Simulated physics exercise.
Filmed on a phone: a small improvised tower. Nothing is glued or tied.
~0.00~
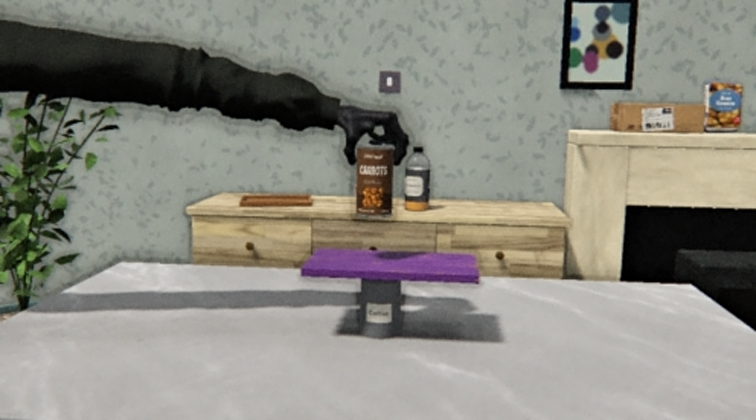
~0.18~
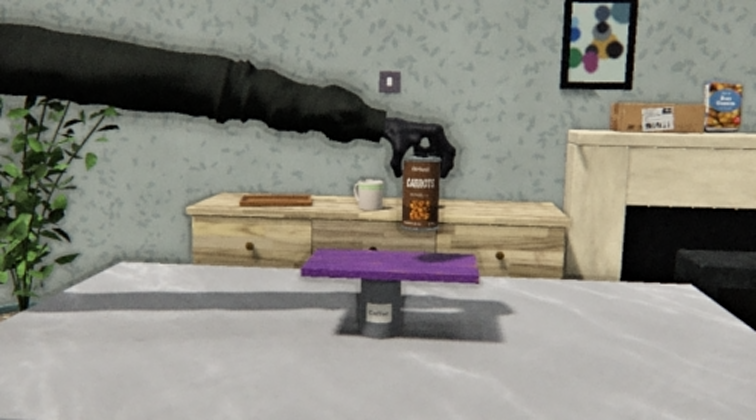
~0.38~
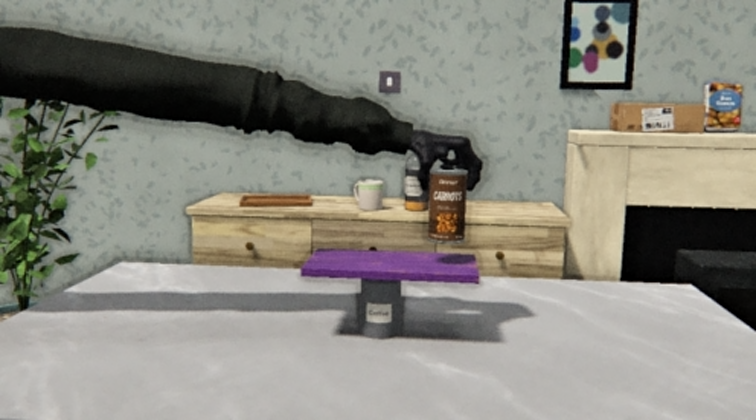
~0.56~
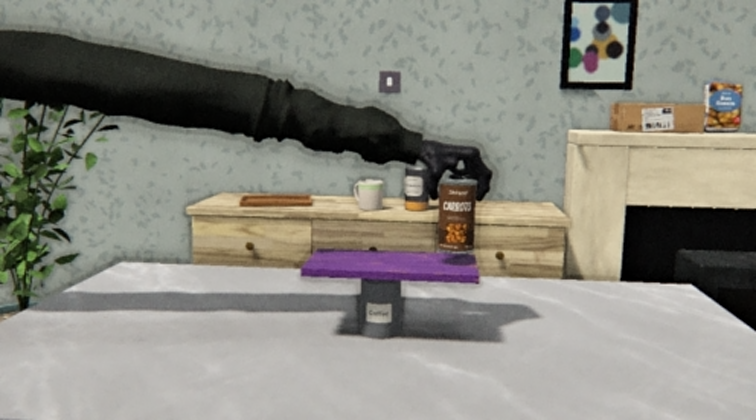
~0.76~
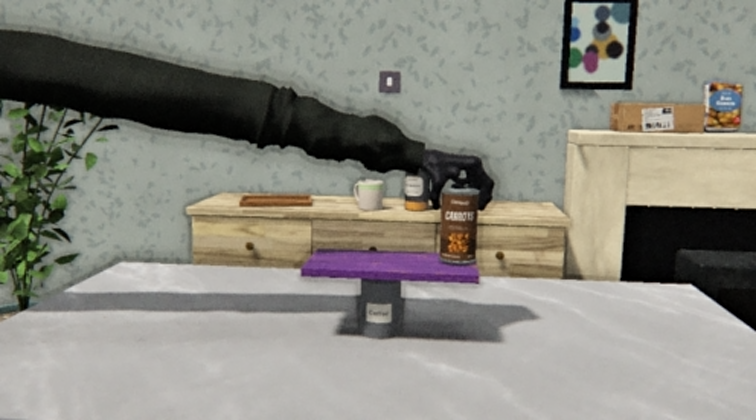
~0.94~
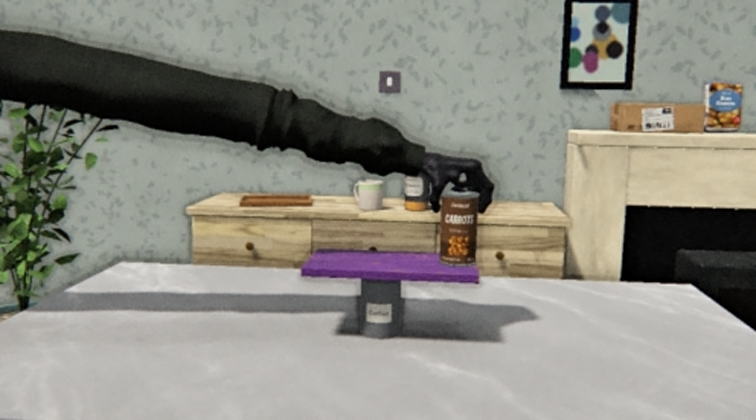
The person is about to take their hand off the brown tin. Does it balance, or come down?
The stack comes apart.
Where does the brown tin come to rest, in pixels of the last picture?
At about (534, 320).
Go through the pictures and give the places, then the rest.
In the first frame, on its way; brown tin (375, 180); purple board (393, 265).
In the second frame, on its way; brown tin (421, 193); purple board (393, 265).
In the third frame, on its way; brown tin (448, 206); purple board (393, 265).
In the fourth frame, on its way; brown tin (457, 216); purple board (393, 265).
In the fifth frame, in place under the hand; brown tin (459, 225); purple board (393, 265).
In the sixth frame, in place under the hand; brown tin (459, 228); purple board (393, 265).
Around 1.14 s, brown tin now fallen; purple board rocked 23° from its first pose.
Around 1.24 s, purple board rocked 57° from its first pose.
Around 1.34 s, purple board rocked 59° from its first pose.
Around 1.64 s, purple board now fallen.
Finally (3.5 s), fallen, purple board and brown tin; grey jar still in place. Final places as the last picture's camera would see them, brown tin near (534, 320). The stack gives way.
